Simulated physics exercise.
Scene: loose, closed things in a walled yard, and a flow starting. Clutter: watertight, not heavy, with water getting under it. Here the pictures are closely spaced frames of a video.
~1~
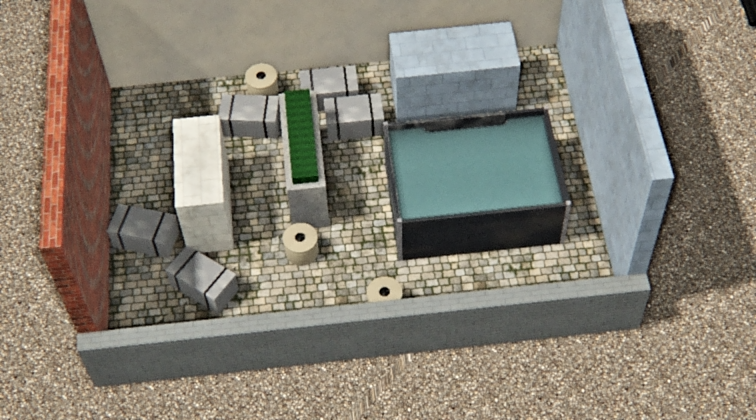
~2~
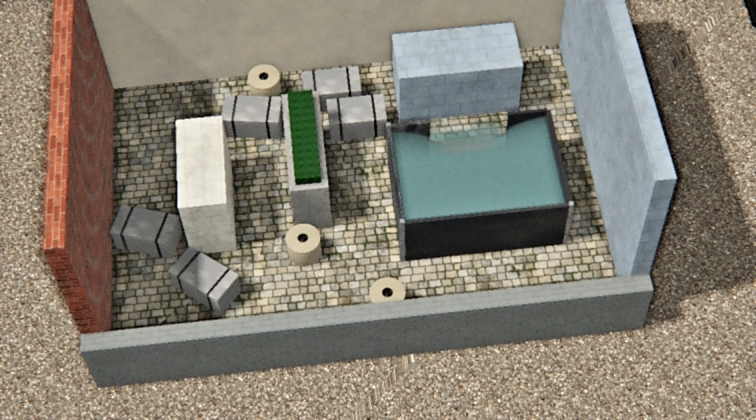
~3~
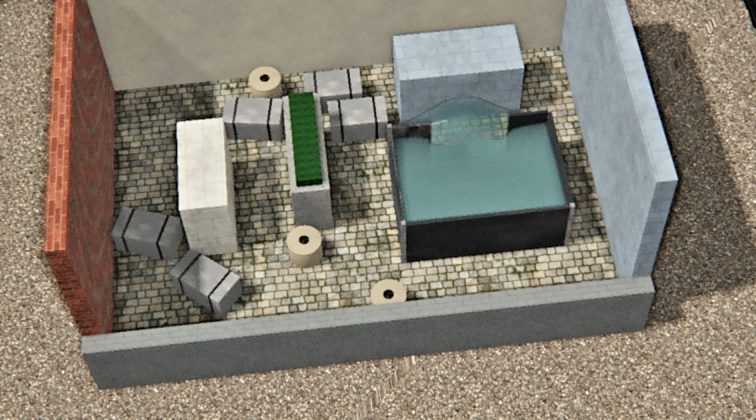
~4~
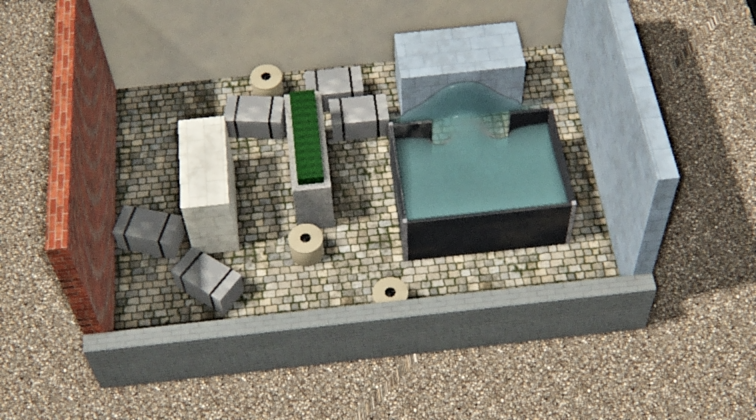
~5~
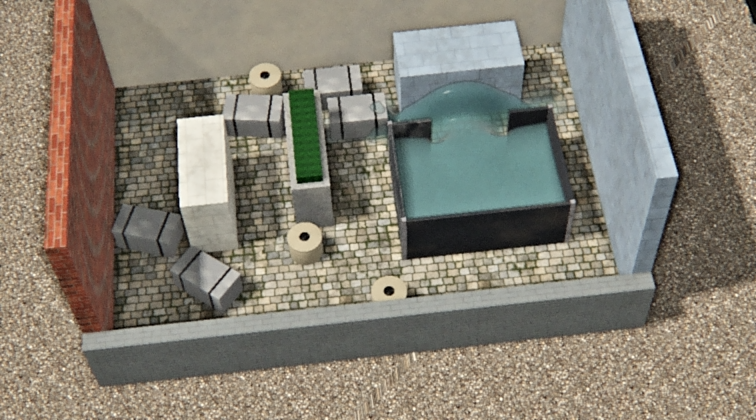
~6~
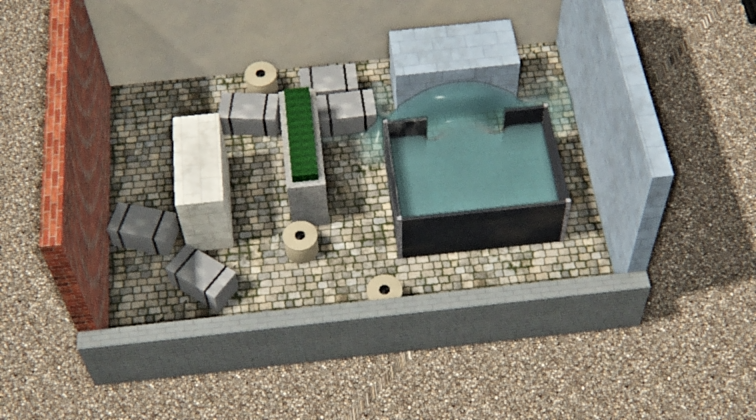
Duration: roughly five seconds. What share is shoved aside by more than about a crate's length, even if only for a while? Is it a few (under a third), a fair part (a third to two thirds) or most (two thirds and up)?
A fair part.
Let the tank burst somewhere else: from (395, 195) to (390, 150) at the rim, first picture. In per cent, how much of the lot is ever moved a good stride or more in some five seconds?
Estimate: Roughly 90 per cent.
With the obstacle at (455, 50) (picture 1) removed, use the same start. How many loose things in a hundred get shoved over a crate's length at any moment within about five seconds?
My figure is 80 per cent.
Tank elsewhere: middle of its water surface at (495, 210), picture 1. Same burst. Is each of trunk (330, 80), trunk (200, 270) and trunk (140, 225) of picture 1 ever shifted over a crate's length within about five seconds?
Well, the first one got driven a long way, the second didn't get far, and the third didn't get far.
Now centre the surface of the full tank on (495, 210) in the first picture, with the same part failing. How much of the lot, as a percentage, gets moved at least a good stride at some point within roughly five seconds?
Estimate: Some 50 per cent of them.
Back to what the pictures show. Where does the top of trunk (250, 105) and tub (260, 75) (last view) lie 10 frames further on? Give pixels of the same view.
Roughly (185, 115) and (229, 69).
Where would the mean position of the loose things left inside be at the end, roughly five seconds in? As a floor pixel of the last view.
It lands somewhere near (197, 215).
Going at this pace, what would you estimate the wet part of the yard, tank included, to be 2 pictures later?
I'd put it at some 30 per cent.
A moment on, 0 of 8 are well off their spots; 1 afloat.
Next, 2 of 8 are well off their spots; 2 afloat.
Later, 5 of 8 are well off their spots; 3 afloat.
In the end, 4 of 8 are well off their spots, and 5 have been at some point; 5 afloat.
